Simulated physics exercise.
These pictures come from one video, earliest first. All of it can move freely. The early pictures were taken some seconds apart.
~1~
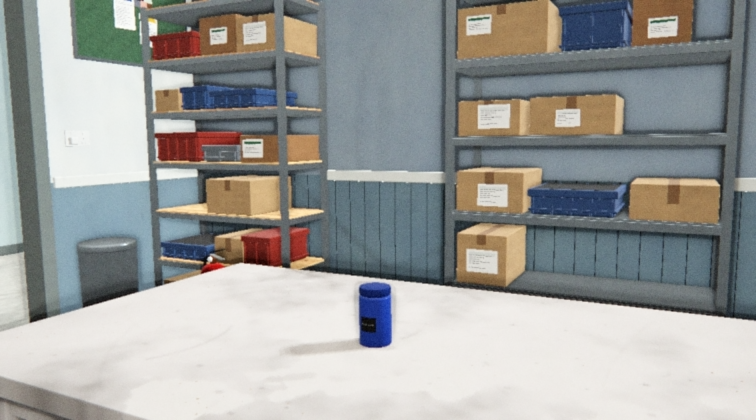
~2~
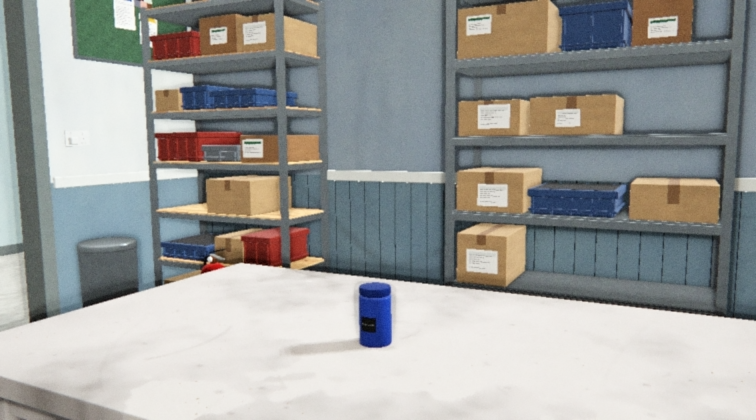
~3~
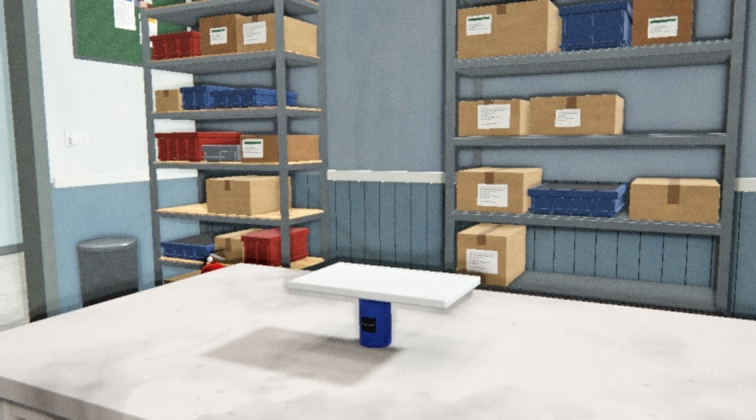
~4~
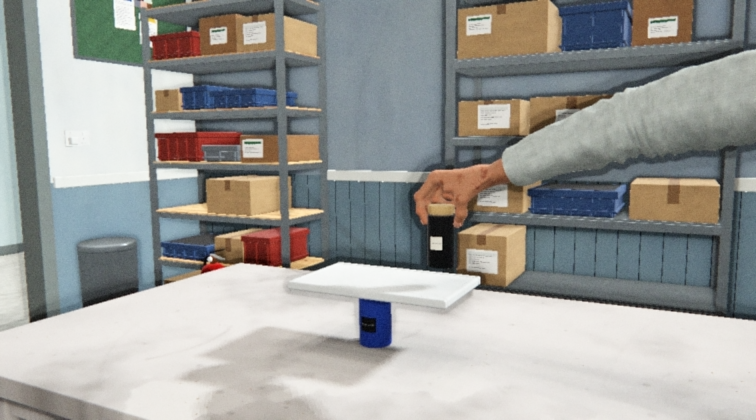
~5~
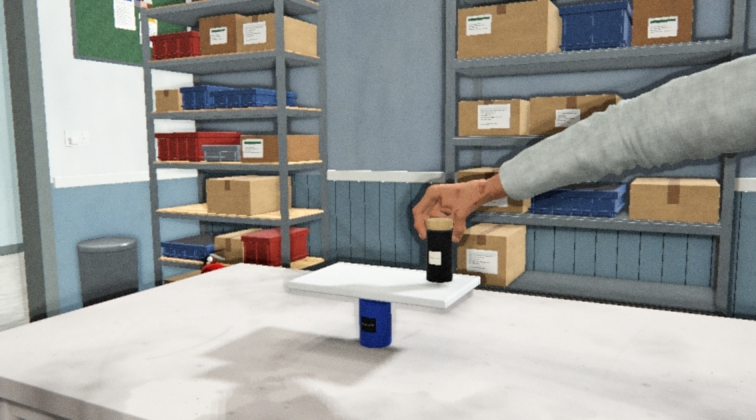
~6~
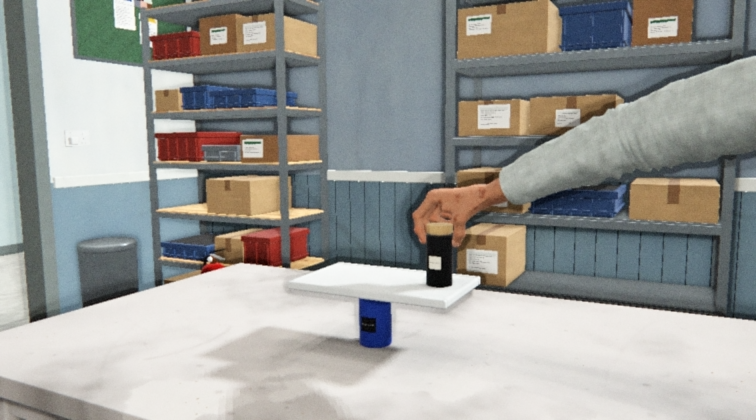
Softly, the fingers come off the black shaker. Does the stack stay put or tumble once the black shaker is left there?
The result is a spill.
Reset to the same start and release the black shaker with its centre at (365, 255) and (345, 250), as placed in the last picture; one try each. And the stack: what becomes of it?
The first time it stays in place, but the second time it stays in place.
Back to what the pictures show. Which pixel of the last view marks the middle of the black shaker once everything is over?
Somewhere around (524, 355) in the last picture.
Then, 0.40 s later than the last frame, black shaker now fallen; white lid tilted by 51°.
Then, 0.60 s later than the last frame, white lid tilted by 32°.
When it is over, fallen, black shaker and white lid; blue jar as before. End places, in pixels of the last picture, black shaker near (525, 355). The stack gives way.
